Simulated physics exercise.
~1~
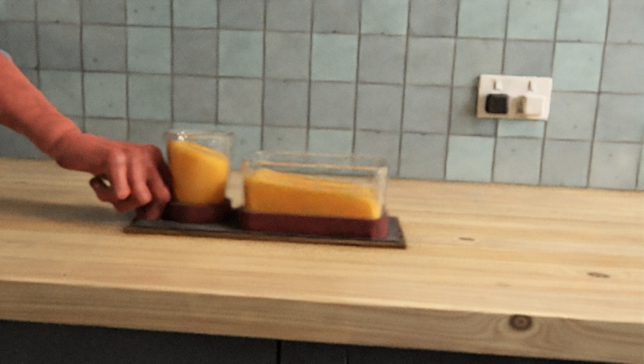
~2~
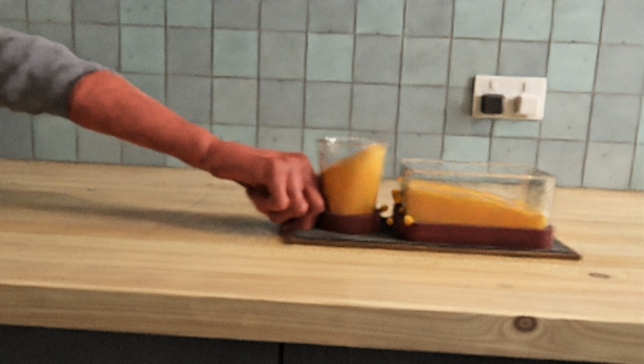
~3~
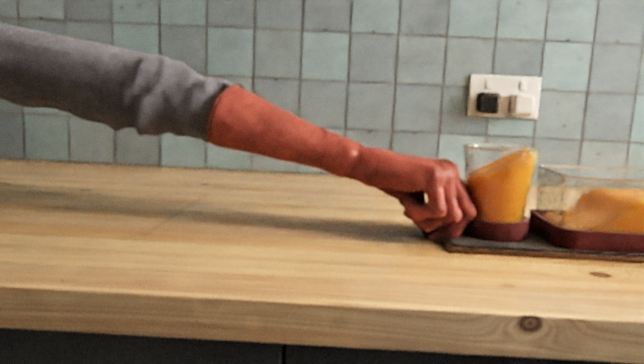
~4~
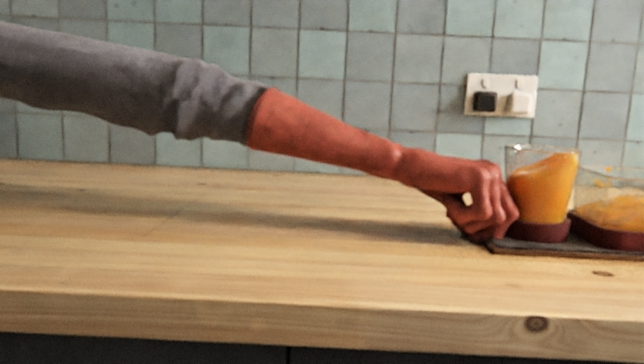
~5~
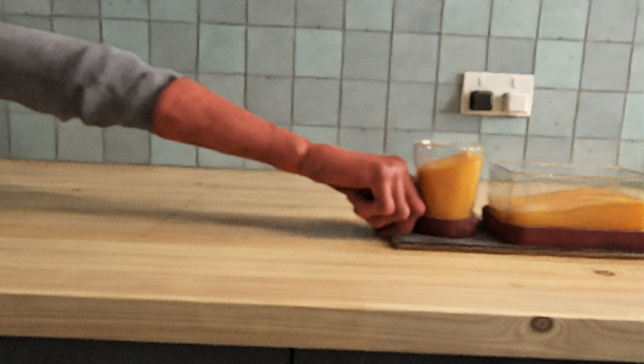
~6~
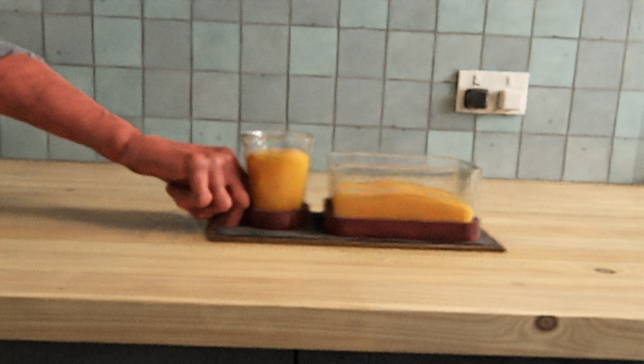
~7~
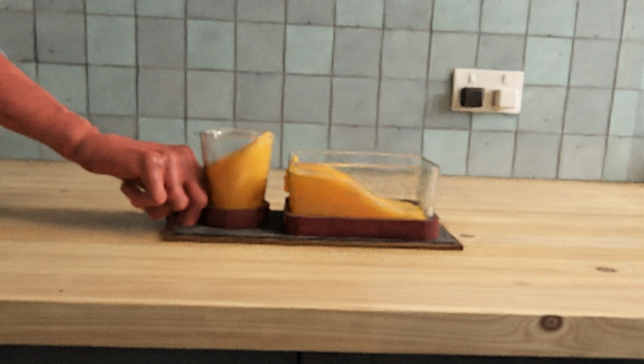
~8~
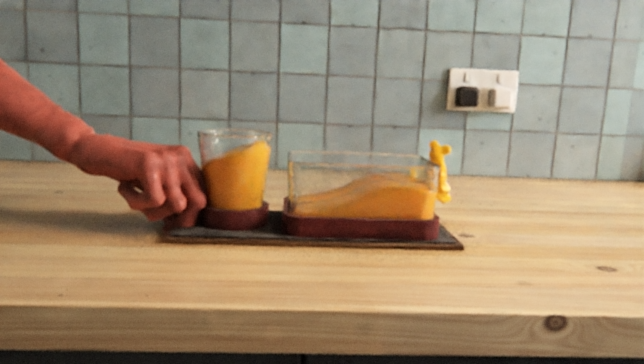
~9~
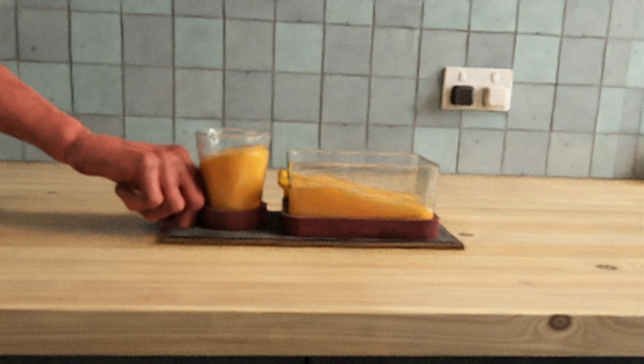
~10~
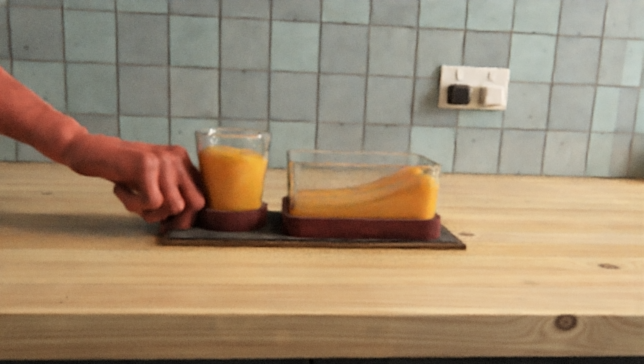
The video shows a hand sliding a dark tray holding a tumbler and an oblong tub of orange juice right along a wooden counter, then back left, as the juice sloshes and some splashes out, before the tray stops and the hand stays beside it.
